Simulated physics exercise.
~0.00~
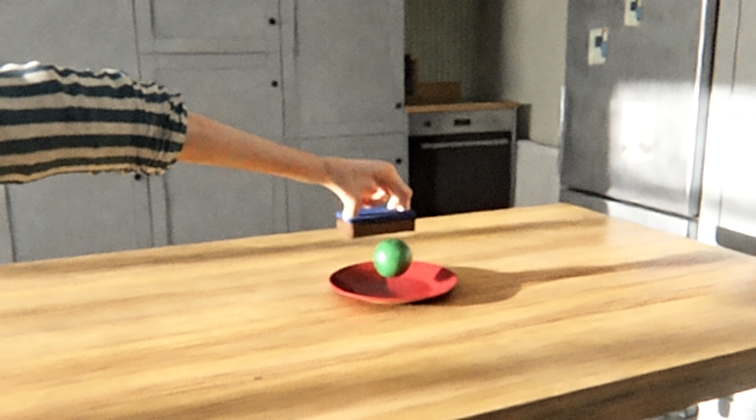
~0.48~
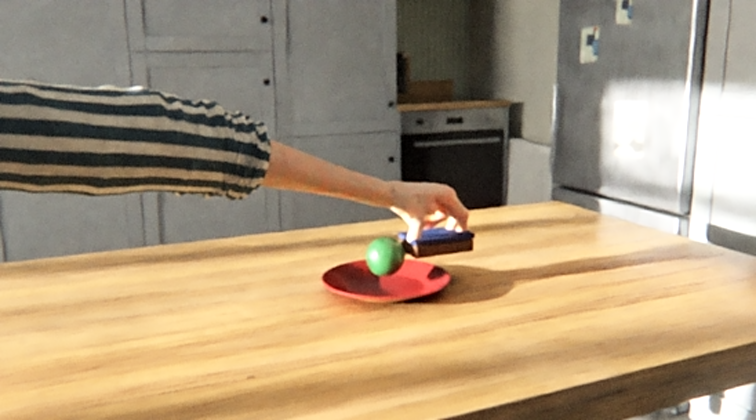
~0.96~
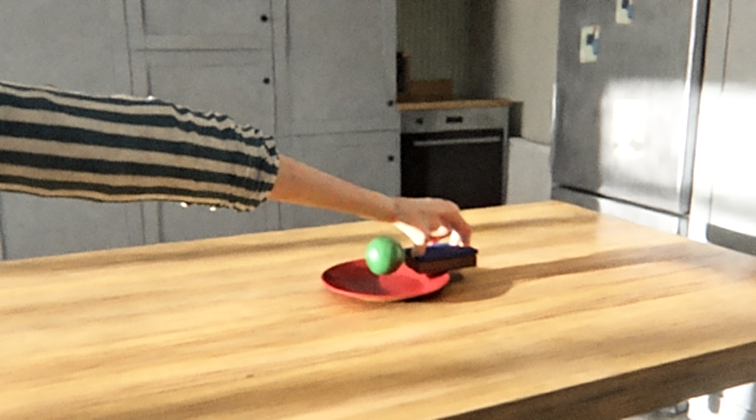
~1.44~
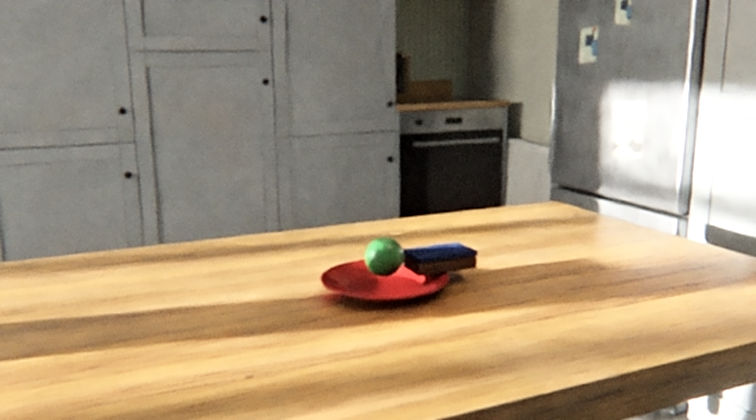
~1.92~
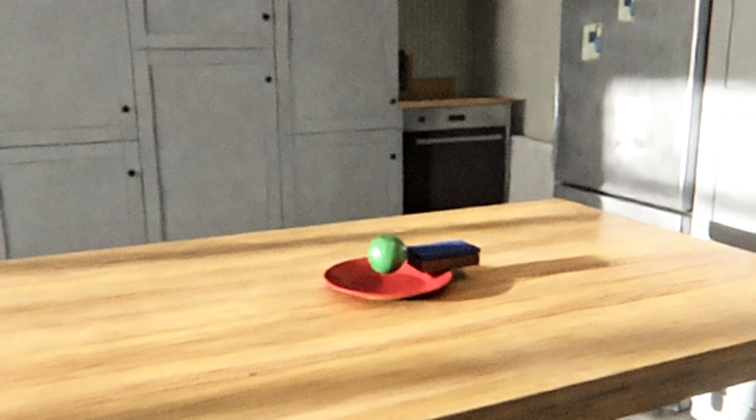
A hand lowers a brown and blue sponge beside a green apple on a red plate, withdraws, and everything stays put.
